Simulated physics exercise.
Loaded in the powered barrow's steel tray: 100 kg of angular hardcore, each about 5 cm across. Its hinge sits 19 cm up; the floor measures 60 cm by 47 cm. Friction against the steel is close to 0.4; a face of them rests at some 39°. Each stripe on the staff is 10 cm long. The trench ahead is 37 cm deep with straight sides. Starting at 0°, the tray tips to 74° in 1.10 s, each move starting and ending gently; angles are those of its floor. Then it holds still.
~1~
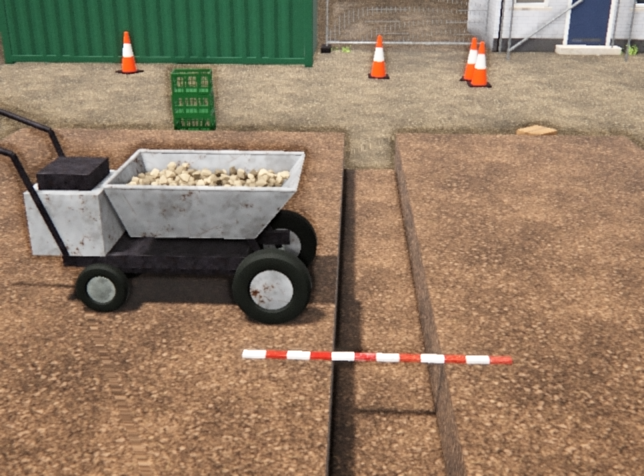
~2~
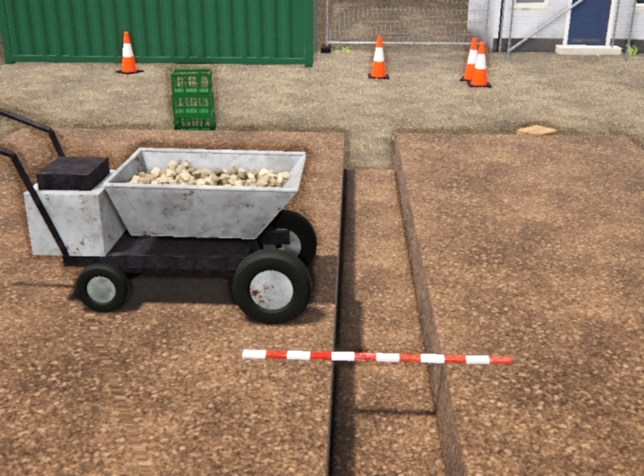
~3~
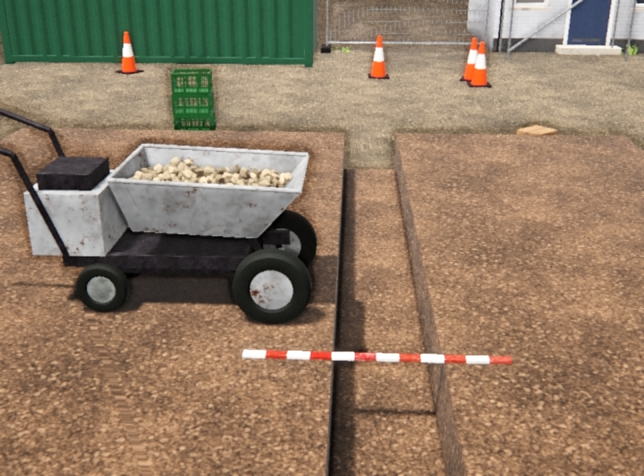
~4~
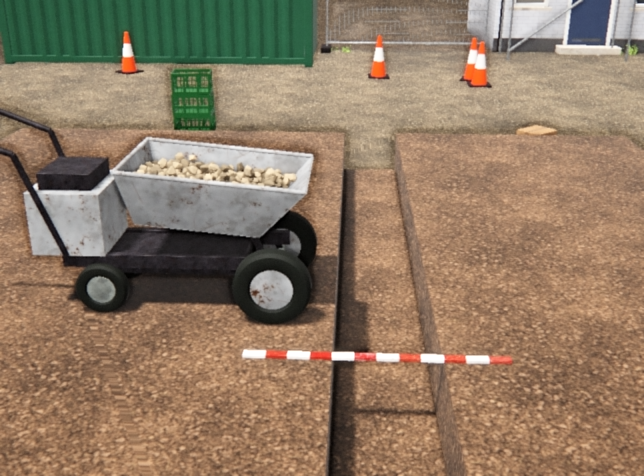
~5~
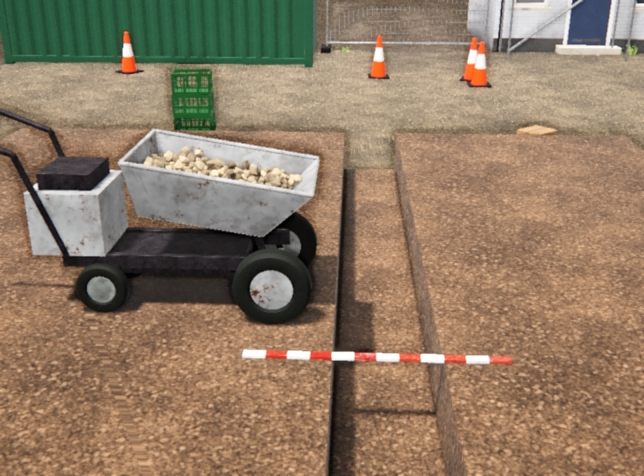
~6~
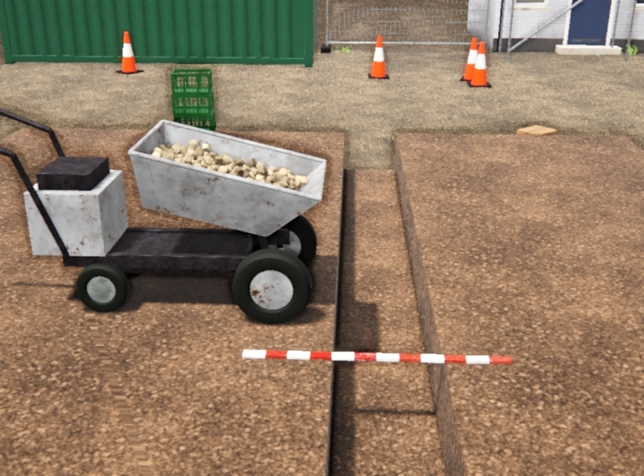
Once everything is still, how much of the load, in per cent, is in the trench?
Some 81 per cent of it.
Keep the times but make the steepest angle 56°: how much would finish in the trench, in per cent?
Then about 20 per cent.
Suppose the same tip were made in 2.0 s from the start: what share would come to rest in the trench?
It would be near 90 per cent.
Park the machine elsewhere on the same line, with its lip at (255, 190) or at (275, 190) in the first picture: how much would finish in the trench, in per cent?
Near 100 per cent from the first place, 95 from the second.
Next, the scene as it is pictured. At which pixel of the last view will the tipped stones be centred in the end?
Around (408, 349).
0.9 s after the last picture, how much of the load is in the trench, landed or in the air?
About 30 per cent by then.
Then, 0.5 s after the last picture the floor is at 62°, 100 % in the tray; the foremost stones are at (370, 243).
Then, 0.9 s after the last picture the floor is at 74°, 64 % in the tray, 30 % in the trench, 6 % past the trench; the foremost stones are at (458, 310).
Then, 1.2 s after the last picture the floor is at 74°, 26 % in the tray, 54 % in the trench, 20 % past the trench; the foremost stones are at (541, 289).
Then, 3.2 s after the last picture the floor is at 74°, 0 % in the tray, 81 % in the trench, 19 % past the trench; the foremost stones are at (574, 288).
